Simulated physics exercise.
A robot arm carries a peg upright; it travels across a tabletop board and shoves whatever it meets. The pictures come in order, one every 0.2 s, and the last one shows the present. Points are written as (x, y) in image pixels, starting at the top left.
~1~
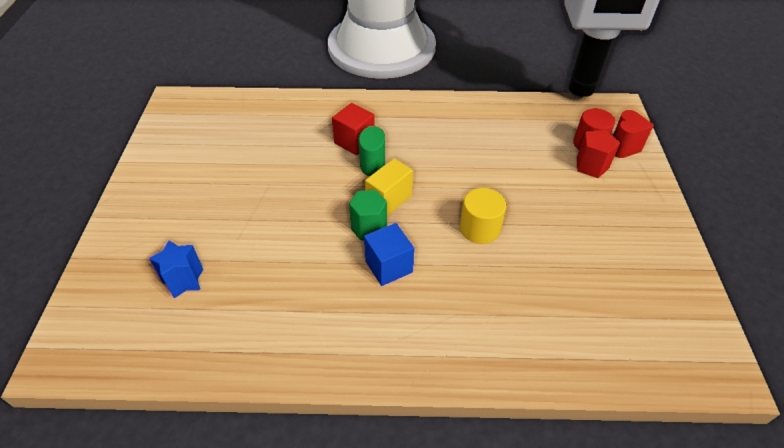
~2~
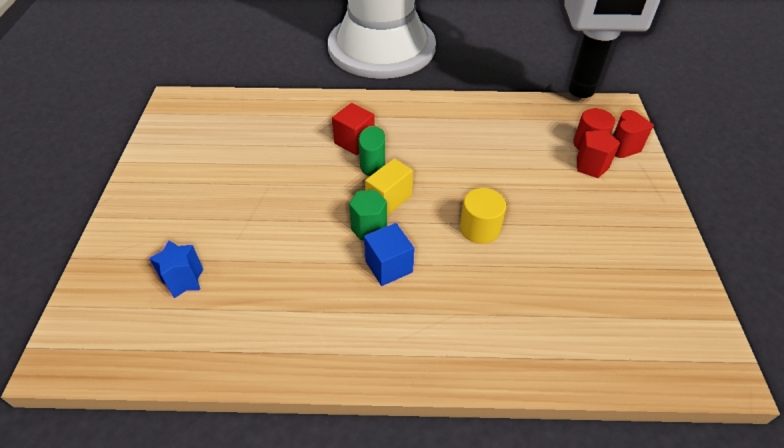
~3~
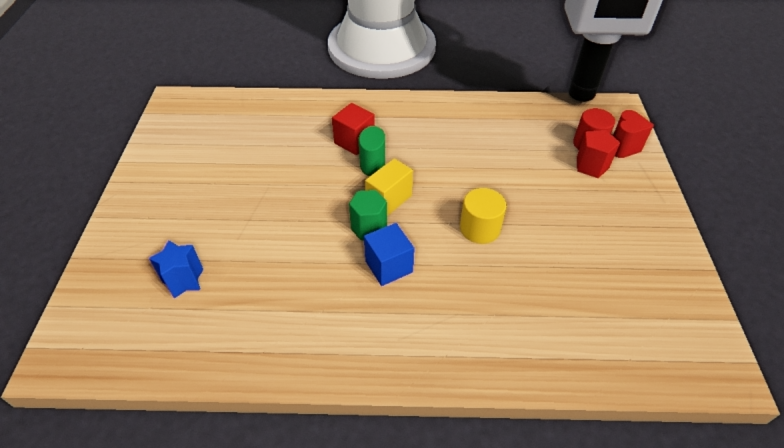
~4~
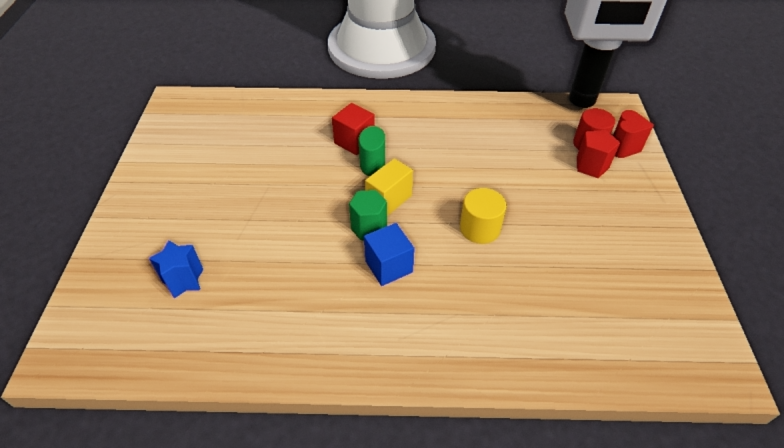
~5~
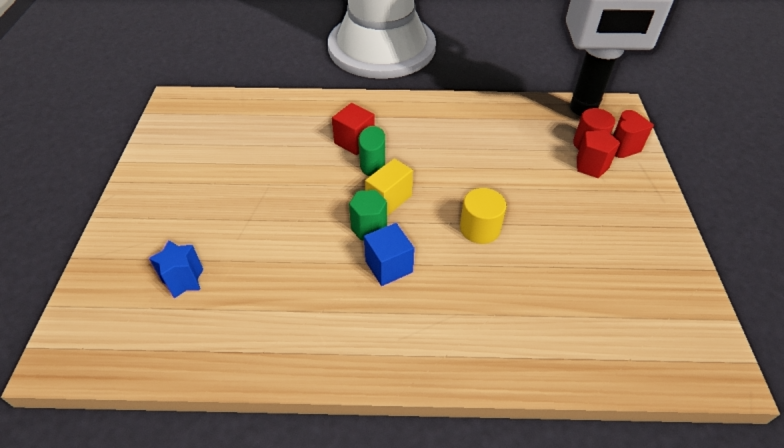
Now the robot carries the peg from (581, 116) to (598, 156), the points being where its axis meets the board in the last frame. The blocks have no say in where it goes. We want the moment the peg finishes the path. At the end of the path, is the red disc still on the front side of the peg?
Final answer: Yes.
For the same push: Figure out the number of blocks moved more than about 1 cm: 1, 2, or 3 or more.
I'd say two blocks get moved.
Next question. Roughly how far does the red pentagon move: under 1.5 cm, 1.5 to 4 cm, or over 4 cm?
Above 4 cm.
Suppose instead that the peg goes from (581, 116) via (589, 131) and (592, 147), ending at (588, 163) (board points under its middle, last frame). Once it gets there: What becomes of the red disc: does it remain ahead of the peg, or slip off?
The peg pushes it to the end.
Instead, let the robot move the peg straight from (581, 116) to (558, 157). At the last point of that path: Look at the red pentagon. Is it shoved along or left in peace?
It leaves its spot.
What follows on the original path. Halfway along, peg (592, 129); red disc (607, 130); red pentagon (604, 150), turned 25° clockwise.
At the end, peg (601, 149); red disc (616, 151); red pentagon (606, 171), turned 50° clockwise; red heart block in place.
